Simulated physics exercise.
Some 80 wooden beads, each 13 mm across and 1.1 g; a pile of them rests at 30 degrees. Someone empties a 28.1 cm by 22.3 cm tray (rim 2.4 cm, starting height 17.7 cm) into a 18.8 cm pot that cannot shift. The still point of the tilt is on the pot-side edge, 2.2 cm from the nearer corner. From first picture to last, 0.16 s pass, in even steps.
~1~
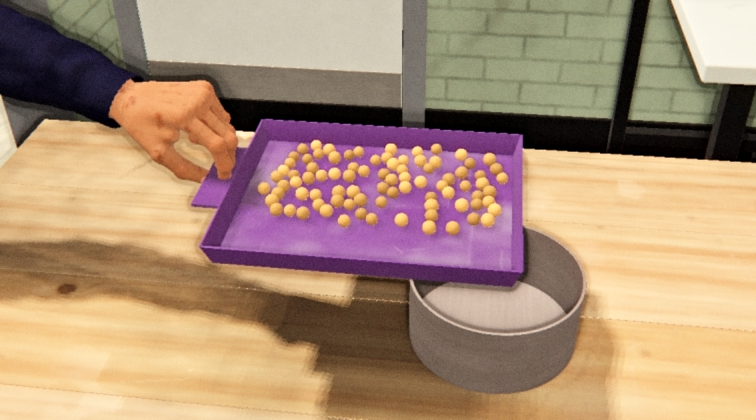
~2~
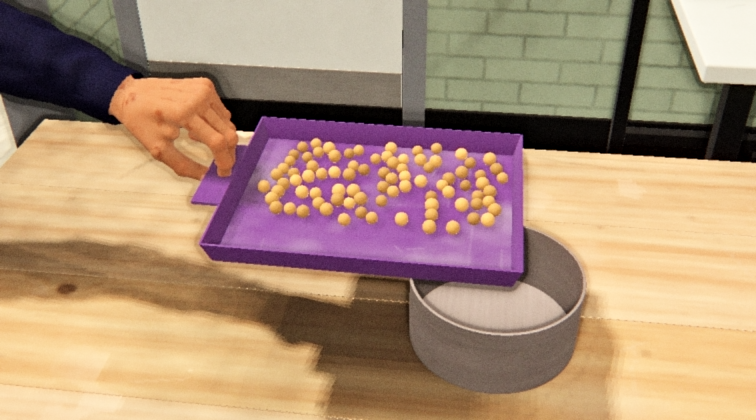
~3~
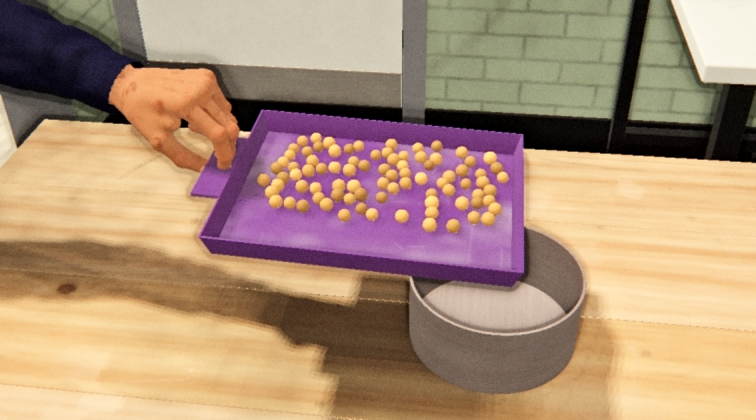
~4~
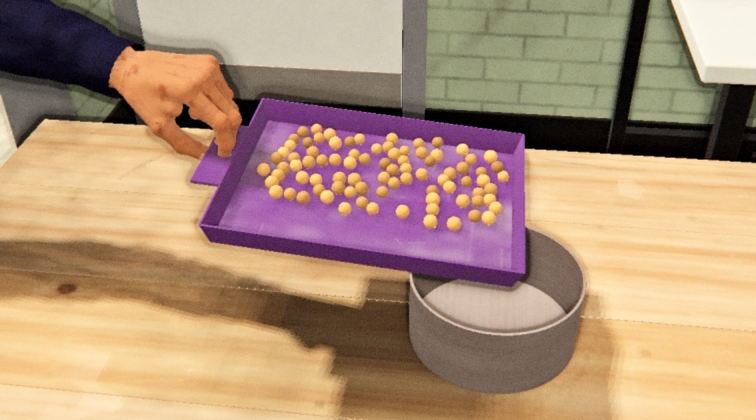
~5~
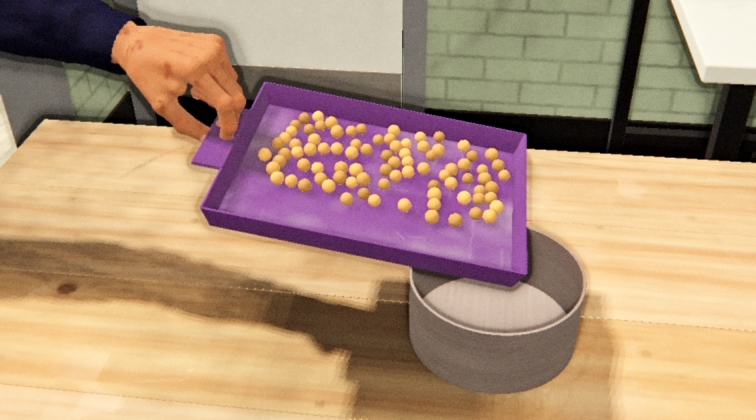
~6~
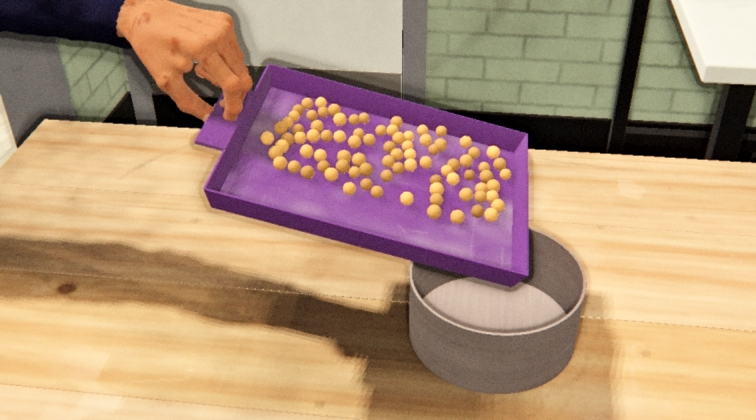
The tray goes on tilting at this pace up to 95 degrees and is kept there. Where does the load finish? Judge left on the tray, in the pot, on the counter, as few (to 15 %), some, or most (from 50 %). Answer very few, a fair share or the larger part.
Tray: Very few, pot: A fair share, counter: The larger part.
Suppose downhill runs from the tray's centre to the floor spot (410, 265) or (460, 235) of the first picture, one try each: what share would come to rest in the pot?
About 0 and 0 per cent.
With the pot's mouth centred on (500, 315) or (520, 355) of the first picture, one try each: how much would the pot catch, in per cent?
About 30 and 30 per cent.
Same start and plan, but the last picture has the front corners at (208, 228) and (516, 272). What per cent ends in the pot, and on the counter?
Pot 0, counter 100.
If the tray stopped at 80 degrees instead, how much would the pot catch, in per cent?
It would be near 35 per cent.
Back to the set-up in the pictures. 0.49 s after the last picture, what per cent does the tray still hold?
Roughly 75 per cent.
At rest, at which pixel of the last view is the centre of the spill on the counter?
Around (676, 379).
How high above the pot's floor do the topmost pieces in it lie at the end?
Roughly 1.5 cm.
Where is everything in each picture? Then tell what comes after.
The first frame shows tray tilt 0 degrees, front corners at (209, 242) and (514, 266); middle of the pieces at (383, 188); pot at (497, 273).
The second frame shows tray tilt 1 degrees, front corners at (209, 240) and (514, 266); middle of the pieces at (383, 187).
The third frame shows tray tilt 2 degrees, front corners at (209, 233) and (515, 266); middle of the pieces at (383, 184).
The fourth frame shows tray tilt 5 degrees, front corners at (209, 221) and (516, 266), lowest corner right front; middle of the pieces at (384, 178).
The fifth frame shows tray tilt 9 degrees, front corners at (211, 204) and (518, 267), lowest corner right front; middle of the pieces at (386, 170).
The sixth frame shows tray tilt 14 degrees, front corners at (214, 186) and (520, 268), lowest corner right front; middle of the pieces at (388, 162); pot at (497, 273).
Then, 0.29 s after the last picture, tilt 54 degrees; the tray holds 100 %, the pot 0 %.
Then, 0.49 s after the last picture, tilt 82 degrees; the tray holds 75 %, the pot 0 %.
Then, 0.80 s after the last picture, tilt 95 degrees; the tray holds 0 %, the pot 25 %.
In the end, tray 0 %, pot 30 %, counter 70 %.
